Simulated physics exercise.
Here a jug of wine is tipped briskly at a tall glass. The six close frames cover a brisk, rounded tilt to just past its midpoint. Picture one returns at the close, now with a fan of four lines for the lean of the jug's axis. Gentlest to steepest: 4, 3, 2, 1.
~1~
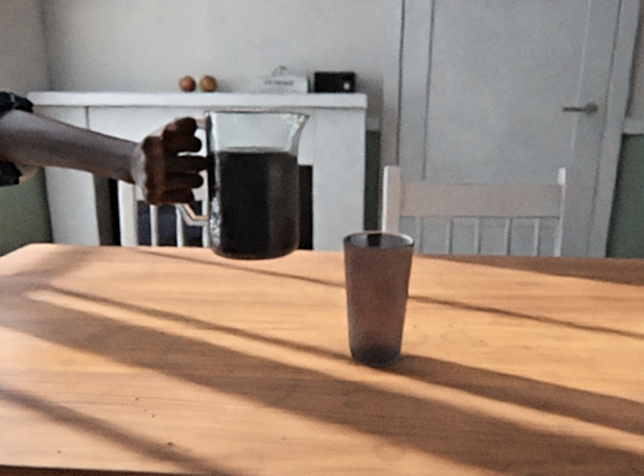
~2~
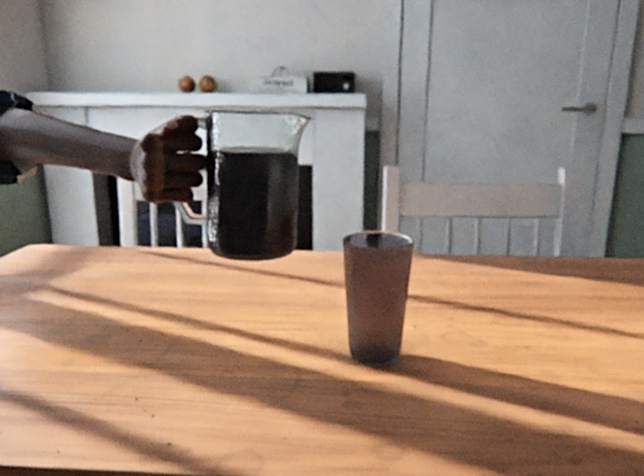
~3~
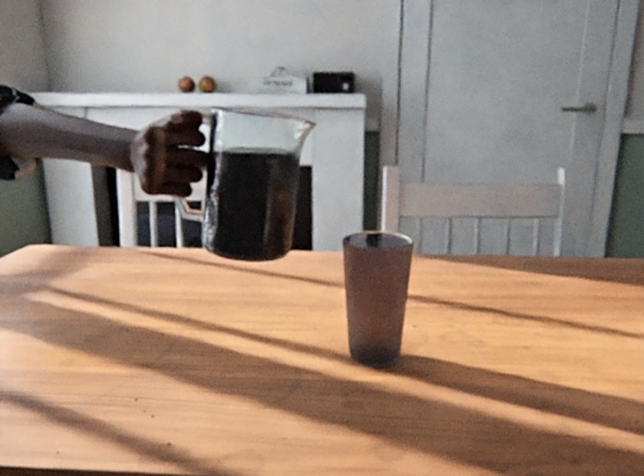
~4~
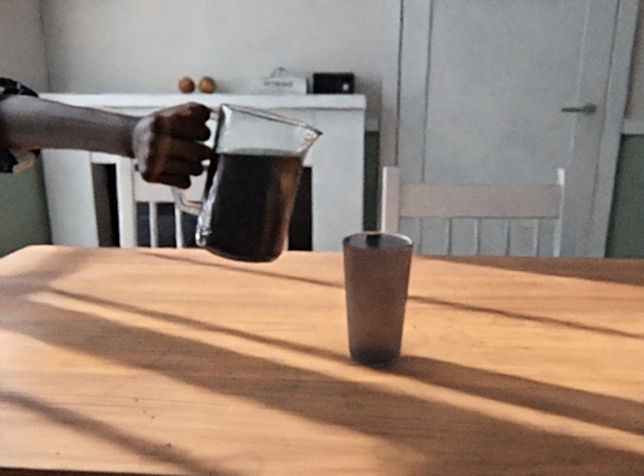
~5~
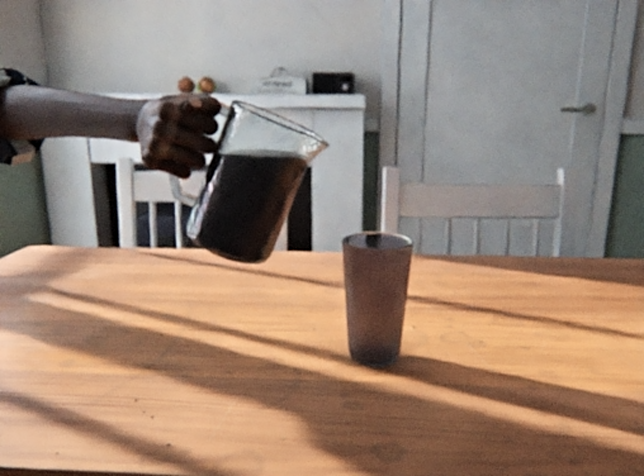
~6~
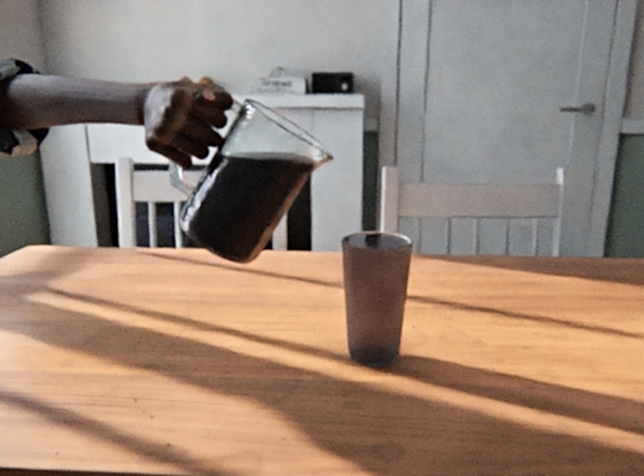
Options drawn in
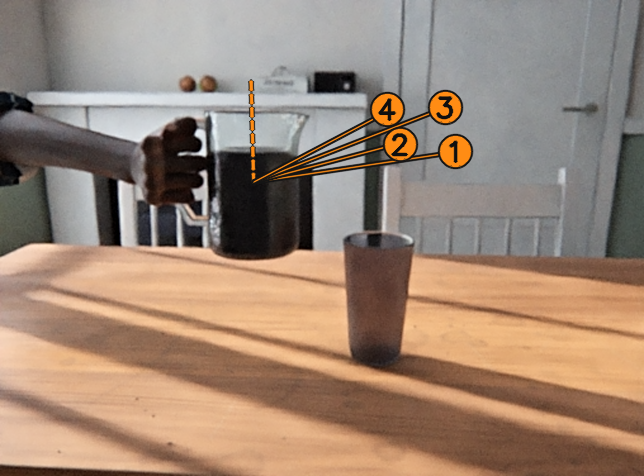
The video shows a hand holding a glass jug of dark liquid upright above a wooden table, to the left of a tall glass, then steadily tilting the jug to the right while no liquid leaves its lip.
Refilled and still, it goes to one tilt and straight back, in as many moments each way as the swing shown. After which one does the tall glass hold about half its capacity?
3 beats the others.
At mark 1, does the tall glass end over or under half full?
Over.
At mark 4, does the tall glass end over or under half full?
Under.
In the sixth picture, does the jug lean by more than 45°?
No, it does not.
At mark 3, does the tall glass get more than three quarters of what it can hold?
No, less.
On the marked copy, 1 at (438, 154); 2 at (383, 147); 3 at (429, 113); 4 at (373, 119).
If 1 is chosen, the tall glass ends with about 83 % of what it can hold; 3 % of the wine is spilt.
If 2 is chosen, the tall glass ends with about 67 % of what it can hold.
If 3 is chosen, the tall glass ends with about 49 % of what it can hold.
If 4 is chosen, the tall glass ends with about 33 % of what it can hold.
